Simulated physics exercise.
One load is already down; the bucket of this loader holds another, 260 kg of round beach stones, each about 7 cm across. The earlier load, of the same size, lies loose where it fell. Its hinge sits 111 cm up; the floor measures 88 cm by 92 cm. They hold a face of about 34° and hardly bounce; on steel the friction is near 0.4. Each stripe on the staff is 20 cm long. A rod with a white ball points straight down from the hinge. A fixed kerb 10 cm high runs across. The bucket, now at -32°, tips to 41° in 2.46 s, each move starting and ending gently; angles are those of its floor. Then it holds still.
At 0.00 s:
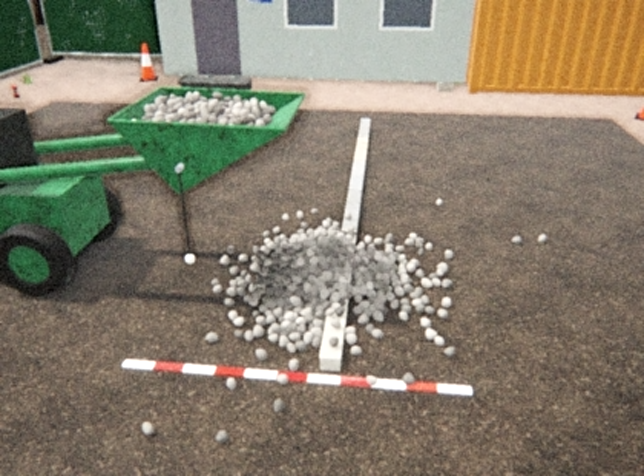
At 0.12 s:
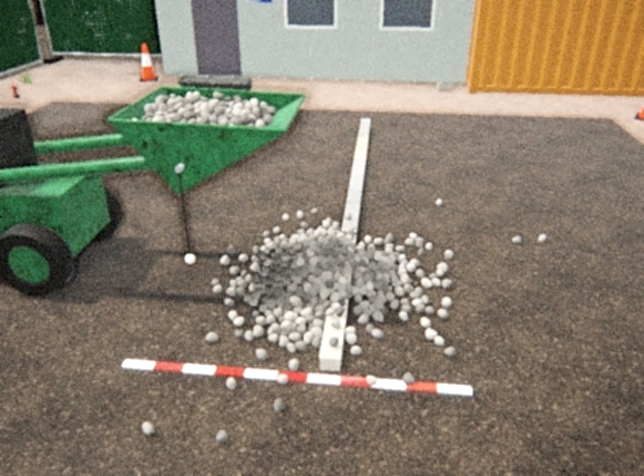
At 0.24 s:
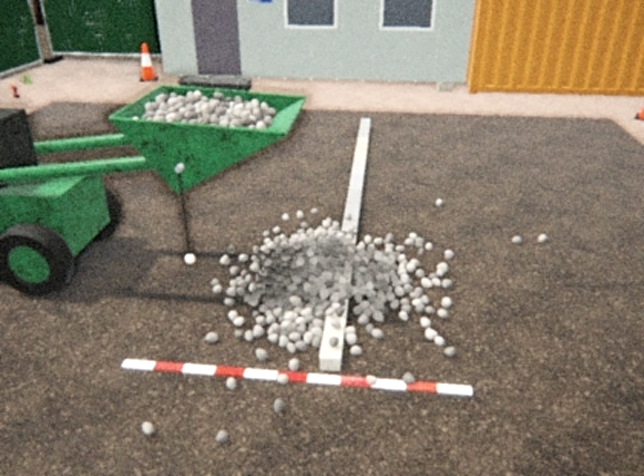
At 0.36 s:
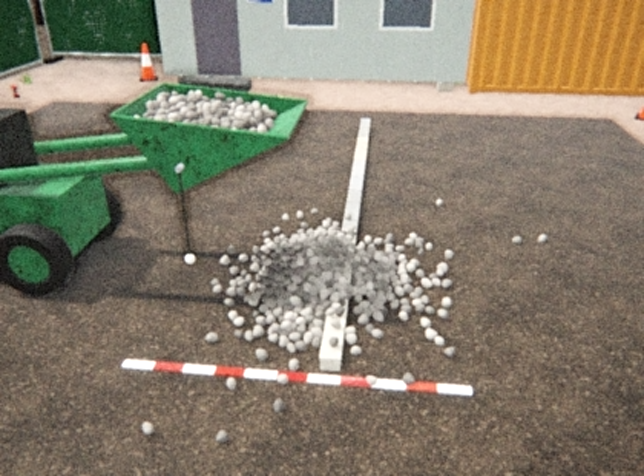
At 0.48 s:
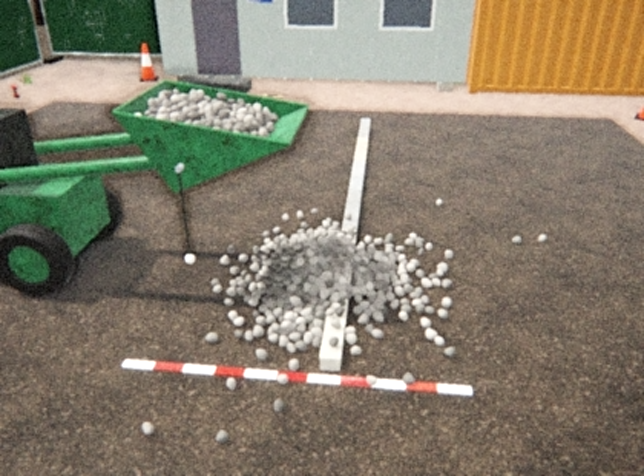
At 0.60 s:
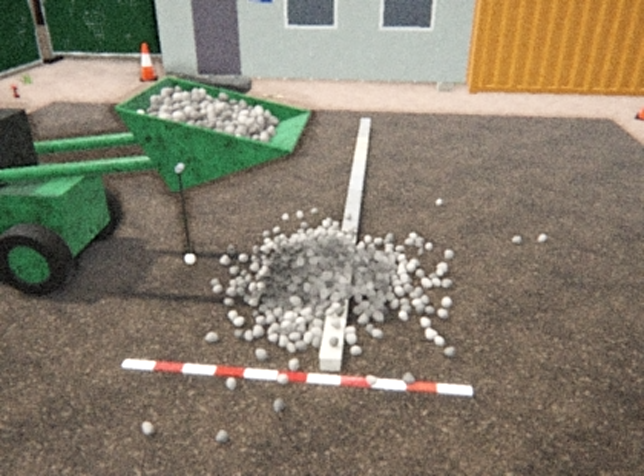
Paved yard with a green loader slowly tilting its raised bucket of pale stones slightly forward beside a loose heap across a white kerb.
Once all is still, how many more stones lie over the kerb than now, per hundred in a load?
Roughly 32 per cent of a load more.
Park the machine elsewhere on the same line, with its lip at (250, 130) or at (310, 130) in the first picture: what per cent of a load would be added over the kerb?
First some 5, then 60 per cent.
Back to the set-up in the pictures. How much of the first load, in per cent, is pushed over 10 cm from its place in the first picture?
Roughly 15 per cent of them.
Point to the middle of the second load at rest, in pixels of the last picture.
Their middle is at about (315, 265).
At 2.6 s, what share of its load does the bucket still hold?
Roughly 0 per cent is still inside.
After 1.8 s the floor is at 29°; in per cent of one load, 81 in the bucket, 95 on this side of the kerb, 24 over the kerb; the foremost stones are at (467, 255).
After 2.6 s the floor is at 41°; in per cent of one load, 2 in the bucket, 151 on this side of the kerb, 48 over the kerb; the foremost stones are at (467, 255).
After 2.9 s the floor is at 41°; in per cent of one load, 0 in the bucket, 145 on this side of the kerb, 55 over the kerb; the foremost stones are at (467, 250).
After 5.3 s the floor is at 41°; in per cent of one load, 0 in the bucket, 144 on this side of the kerb, 56 over the kerb; the foremost stones are at (468, 249). Net gain over the kerb, 32.
